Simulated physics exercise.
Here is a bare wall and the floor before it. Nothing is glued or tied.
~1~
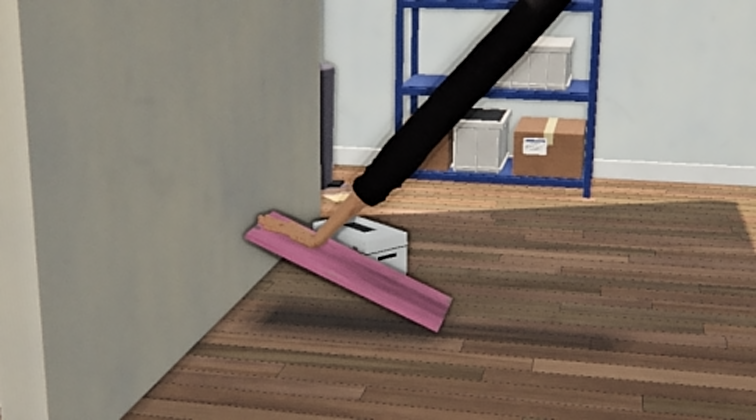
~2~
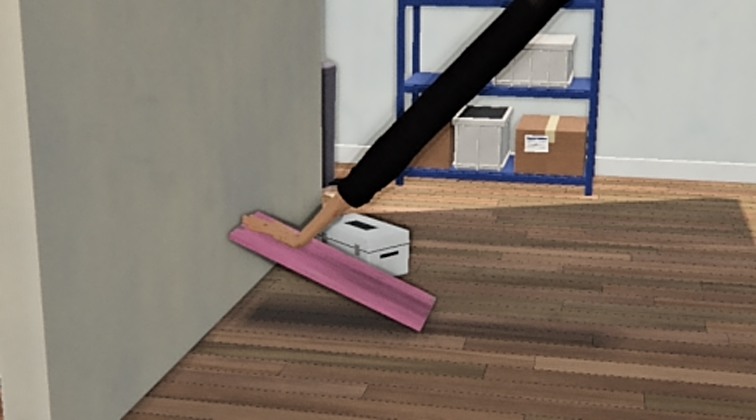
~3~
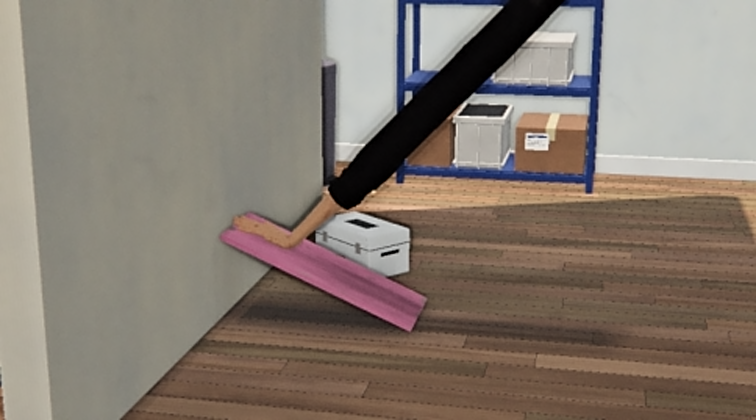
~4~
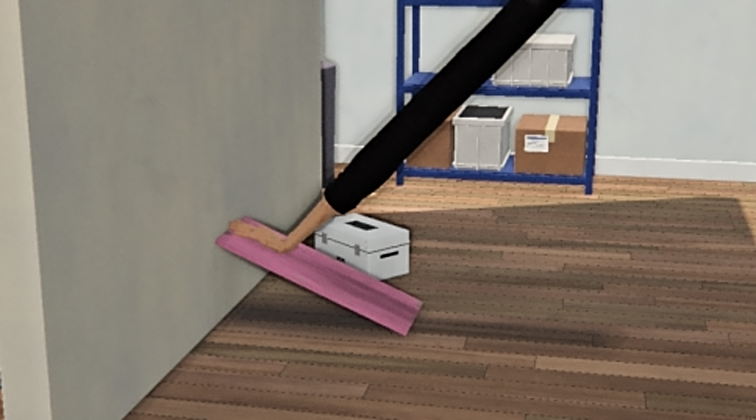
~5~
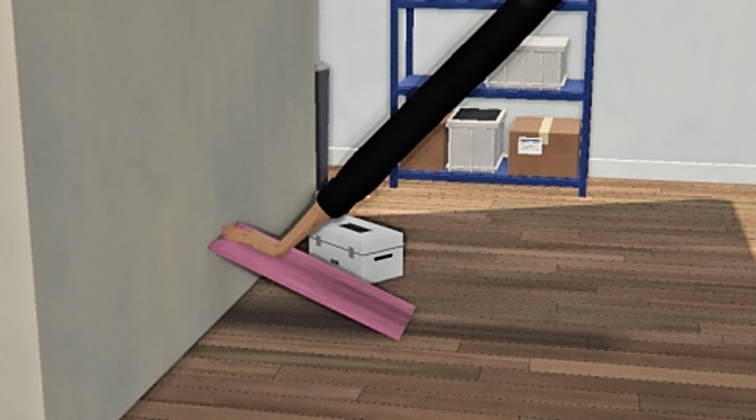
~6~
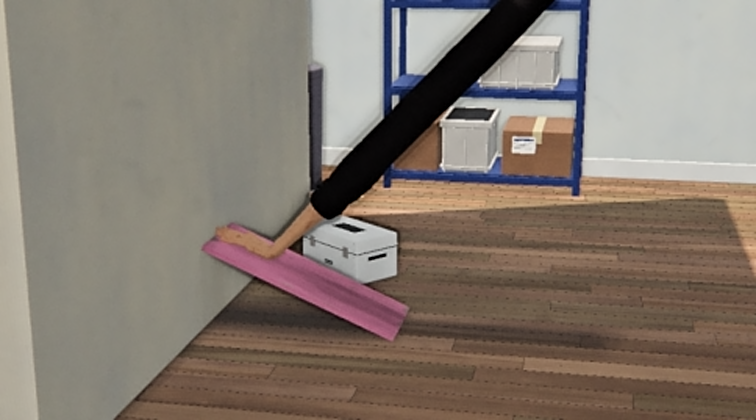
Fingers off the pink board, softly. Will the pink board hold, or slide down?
Here the board gives way.
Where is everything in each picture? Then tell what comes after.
The first frame shows on its way; pink board (351, 269); white toolbox (359, 249).
The second frame shows on its way; pink board (335, 269); white toolbox (361, 247).
The third frame shows on its way; pink board (326, 270); white toolbox (362, 245).
The fourth frame shows on its way; pink board (322, 273); white toolbox (361, 247).
The fifth frame shows leant on the wall, still held; pink board (315, 278); white toolbox (355, 249).
The sixth frame shows leant on the wall, still held; pink board (309, 279); white toolbox (349, 249).
Then, 0.30 s after the last picture, pink board sunk by 17° near (316, 307).
Then, 0.40 s after the last picture, pink board sunk by 23° near (317, 314).
At rest, moved from the start, pink board; white toolbox in place. Seen from the same camera at the end, pink board near (317, 318). The board slides down.
